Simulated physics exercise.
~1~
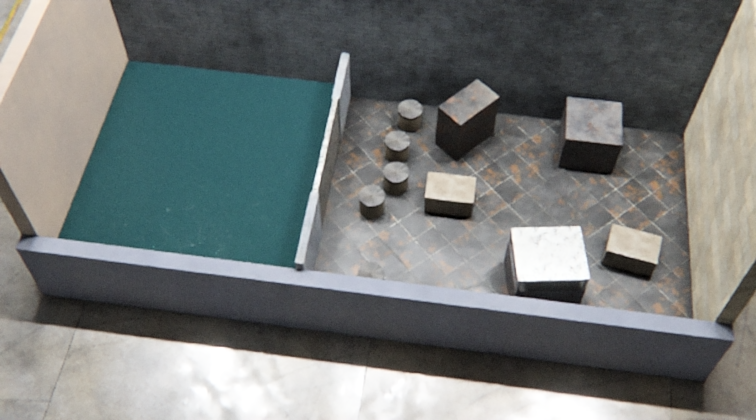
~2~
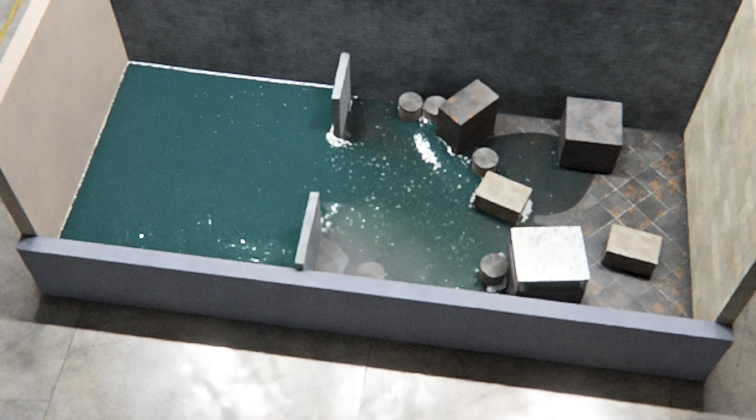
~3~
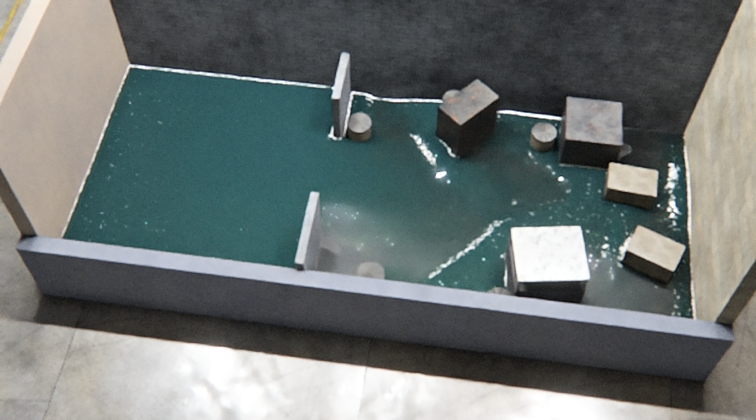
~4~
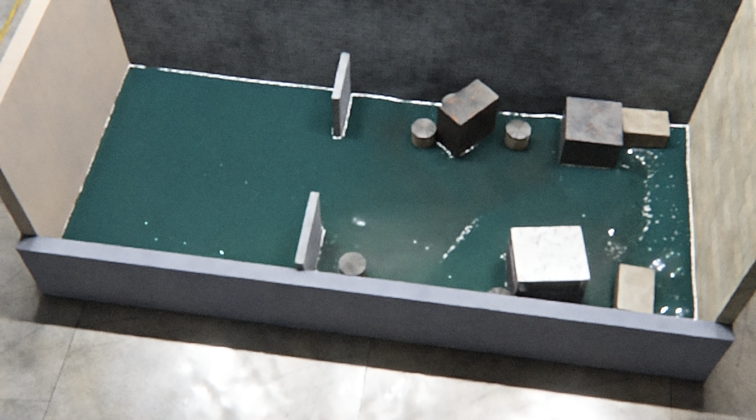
Deep green water fills the left room of a walled, roofless store seen from high above, while the dark tiled floor on the right lies dry, holding four small grey round pails, tan boxes, two dark blocks and a white-topped block. The middle of the dividing wall gives way, and water pours through, sweeping the pails and a tan box rightward. It then spreads to the right wall, carrying both tan boxes about. Finally the water lies calmer across both rooms, with the tan boxes at the far right, pails scattered, and the large blocks still upright.
